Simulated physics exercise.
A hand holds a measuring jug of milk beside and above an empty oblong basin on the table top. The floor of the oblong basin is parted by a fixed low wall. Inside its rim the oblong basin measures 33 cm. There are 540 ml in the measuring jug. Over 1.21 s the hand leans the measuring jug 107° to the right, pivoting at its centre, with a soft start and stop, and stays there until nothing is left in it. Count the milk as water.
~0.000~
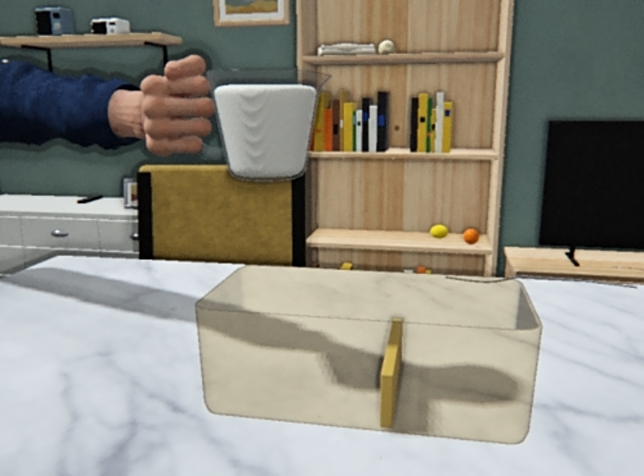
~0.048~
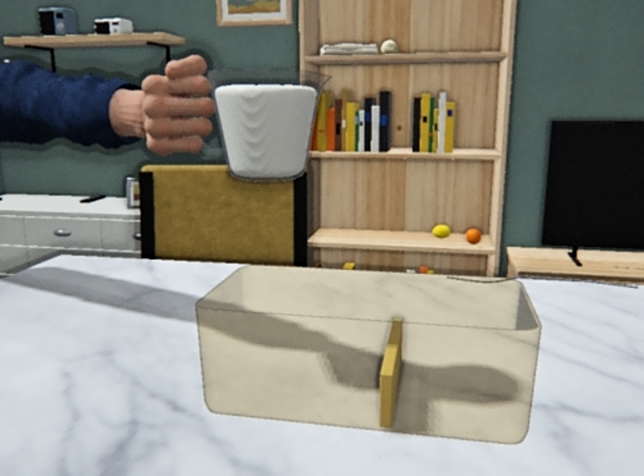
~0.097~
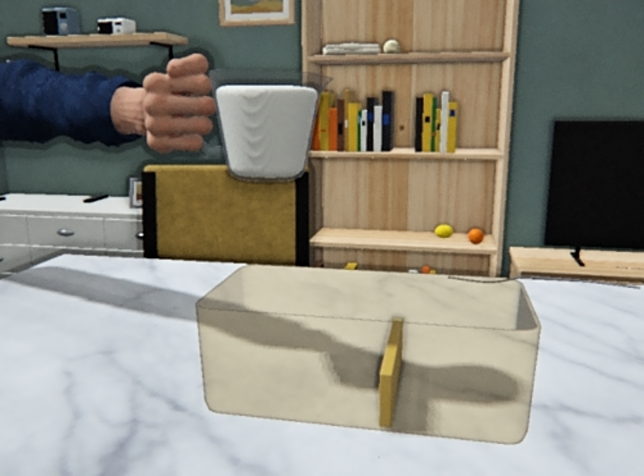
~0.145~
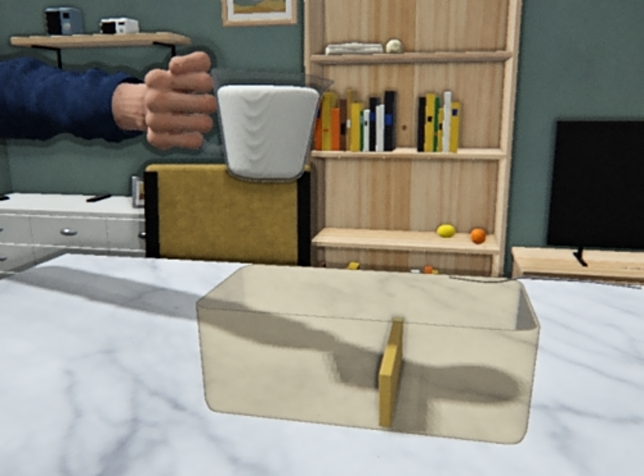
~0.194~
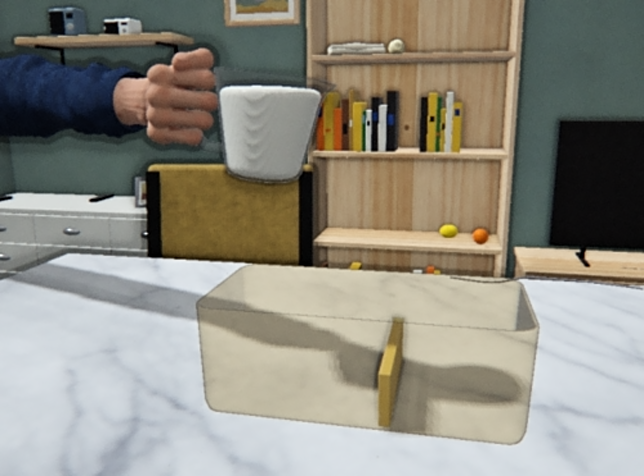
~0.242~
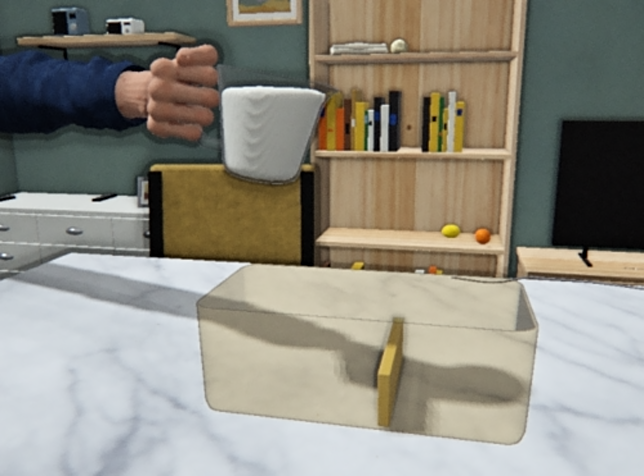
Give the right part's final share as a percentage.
The far part has some 58 per cent.
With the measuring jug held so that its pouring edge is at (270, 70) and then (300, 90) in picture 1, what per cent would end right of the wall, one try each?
In turn about 5 and 5 per cent.
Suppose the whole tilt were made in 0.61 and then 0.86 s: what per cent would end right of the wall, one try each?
In turn about 35 and 45 per cent.
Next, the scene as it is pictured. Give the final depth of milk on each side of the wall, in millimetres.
Left about 8 mm, right about 16 mm.
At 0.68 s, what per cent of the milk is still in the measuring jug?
Some 72 per cent.
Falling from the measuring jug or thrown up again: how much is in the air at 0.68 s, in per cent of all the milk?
Near 22 in a hundred.
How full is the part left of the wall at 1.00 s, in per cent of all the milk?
Some 14 per cent.
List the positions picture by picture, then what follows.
In the first frame, it leans 0°; its right rim is at (332, 74); the milk meets the walls at (220, 90) and (317, 89); the oblong basin's rim runs from (220, 286) to (530, 304); the wall's top is at (393, 345).
In the second frame, it leans 0°; its right rim is at (332, 75); the milk meets the walls at (220, 90) and (318, 89).
In the third frame, it leans 2°; its right rim is at (333, 77); the milk meets the walls at (223, 90) and (318, 91).
In the fourth frame, it leans 4°; its right rim is at (335, 80); the milk meets the walls at (223, 90) and (320, 91).
In the fifth frame, it leans 7°; its right rim is at (337, 84); the milk meets the walls at (226, 91) and (322, 93).
In the sixth frame, it leans 10°; its right rim is at (339, 89); the milk meets the walls at (228, 92) and (326, 94).
After 0.68 s the tilt is 64° and 71 per cent is still to pour, 1 is left of the wall and 5 right of it.
After 1.00 s the tilt is 100° and 13 per cent is still to pour, 14 is left of the wall and 53 right of it.
After 1.34 s the tilt is 107° and 0 per cent is still to pour, 40 is left of the wall and 58 right of it.
After 1.71 s the tilt is 107° and 0 per cent is still to pour, 40 is left of the wall and 58 right of it.
In the end 40 per cent lies left of the wall, 58 right of it and 2 outside.
